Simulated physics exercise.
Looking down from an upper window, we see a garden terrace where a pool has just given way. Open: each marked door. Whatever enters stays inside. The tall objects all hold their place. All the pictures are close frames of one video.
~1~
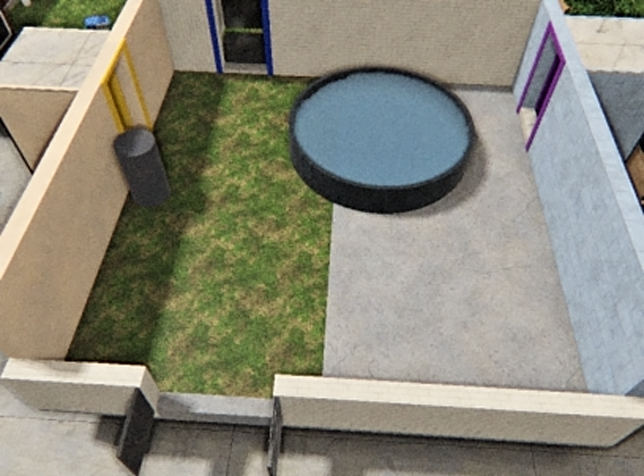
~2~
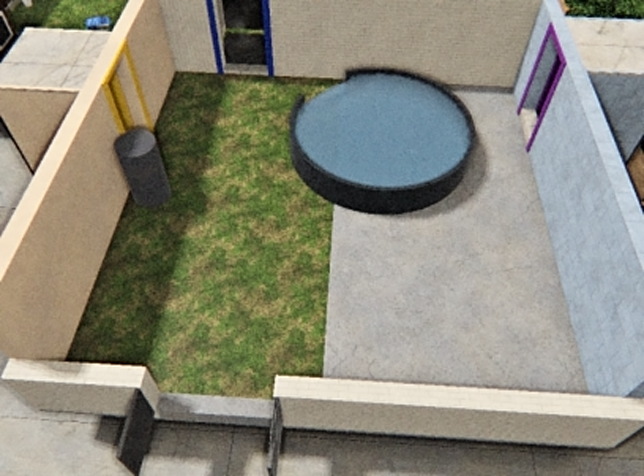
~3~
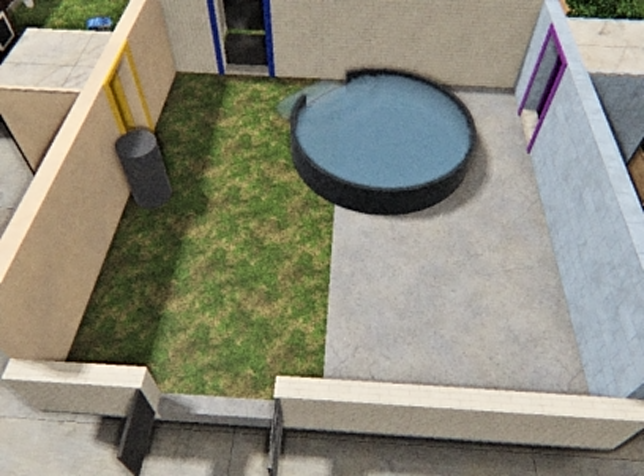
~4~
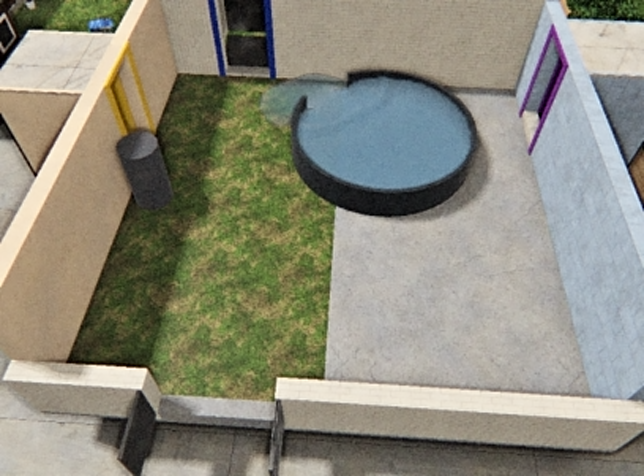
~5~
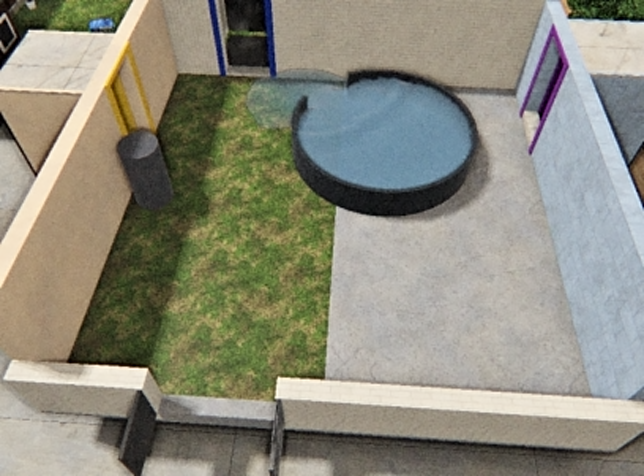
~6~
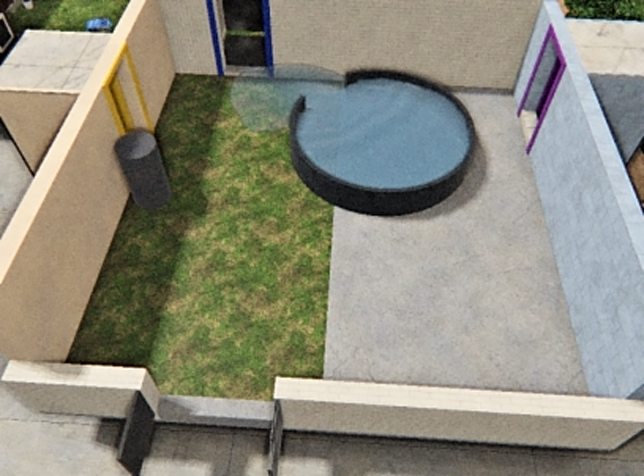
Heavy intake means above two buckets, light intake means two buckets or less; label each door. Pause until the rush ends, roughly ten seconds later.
Labels: Blue door: Heavy, yellow door: Heavy, purple door: Light.
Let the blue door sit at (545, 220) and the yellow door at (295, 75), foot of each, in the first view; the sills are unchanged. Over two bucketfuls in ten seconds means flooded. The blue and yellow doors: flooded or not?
Door blue keeps within limits, while door yellow breaks the limit.
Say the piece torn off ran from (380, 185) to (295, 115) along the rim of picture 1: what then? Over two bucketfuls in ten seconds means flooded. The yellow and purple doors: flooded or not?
Then the yellow one overshoots, and the purple one comes in low.
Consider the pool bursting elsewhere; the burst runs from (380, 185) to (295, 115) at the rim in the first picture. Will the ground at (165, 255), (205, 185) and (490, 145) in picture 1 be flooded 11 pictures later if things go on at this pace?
Sequence of results: Reached by the flood, reached by the flood, missed by the flood.
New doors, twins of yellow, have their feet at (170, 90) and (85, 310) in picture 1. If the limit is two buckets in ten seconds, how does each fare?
Exceeds the threshold, stays below the threshold.
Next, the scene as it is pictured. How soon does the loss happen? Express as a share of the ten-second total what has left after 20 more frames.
Close to 30 per cent.
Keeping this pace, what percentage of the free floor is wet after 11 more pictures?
I'd estimate some 15 per cent.
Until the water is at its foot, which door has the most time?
I'd say the purple one.
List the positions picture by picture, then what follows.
In the first frame, still water in the round pool at (381, 125).
In the second frame, water pours out on the round pool's far side and has run to a hidden place.
In the third frame, the front is at a hidden place, out from the gap on the round pool's far side.
In the fourth frame, the front is at (266, 97), out from the gap on the round pool's far side.
In the fifth frame, water pours out on the round pool's far side and has run to (256, 85).
In the sixth frame, the front is at (238, 77), out from the gap on the round pool's far side.
A moment on, water covers 10 % of the floor; the blue door under two buckets in, the yellow door not reached, the purple door not reached.
Next, water covers 15 % of the floor; the blue door over two buckets in, the yellow door not reached, the purple door not reached.
Then, water covers 30 % of the floor; the blue door over two buckets in, the yellow door wet at the sill, nothing in, the purple door wet at the sill, nothing in.
Later, water covers 60 % of the floor; the blue door far over two buckets in, the yellow door over two buckets in, the purple door wet at the sill, nothing in.
In the end, water covers 100 % of the floor; the blue door far over two buckets in, the yellow door over two buckets in, the purple door wet at the sill, nothing in.
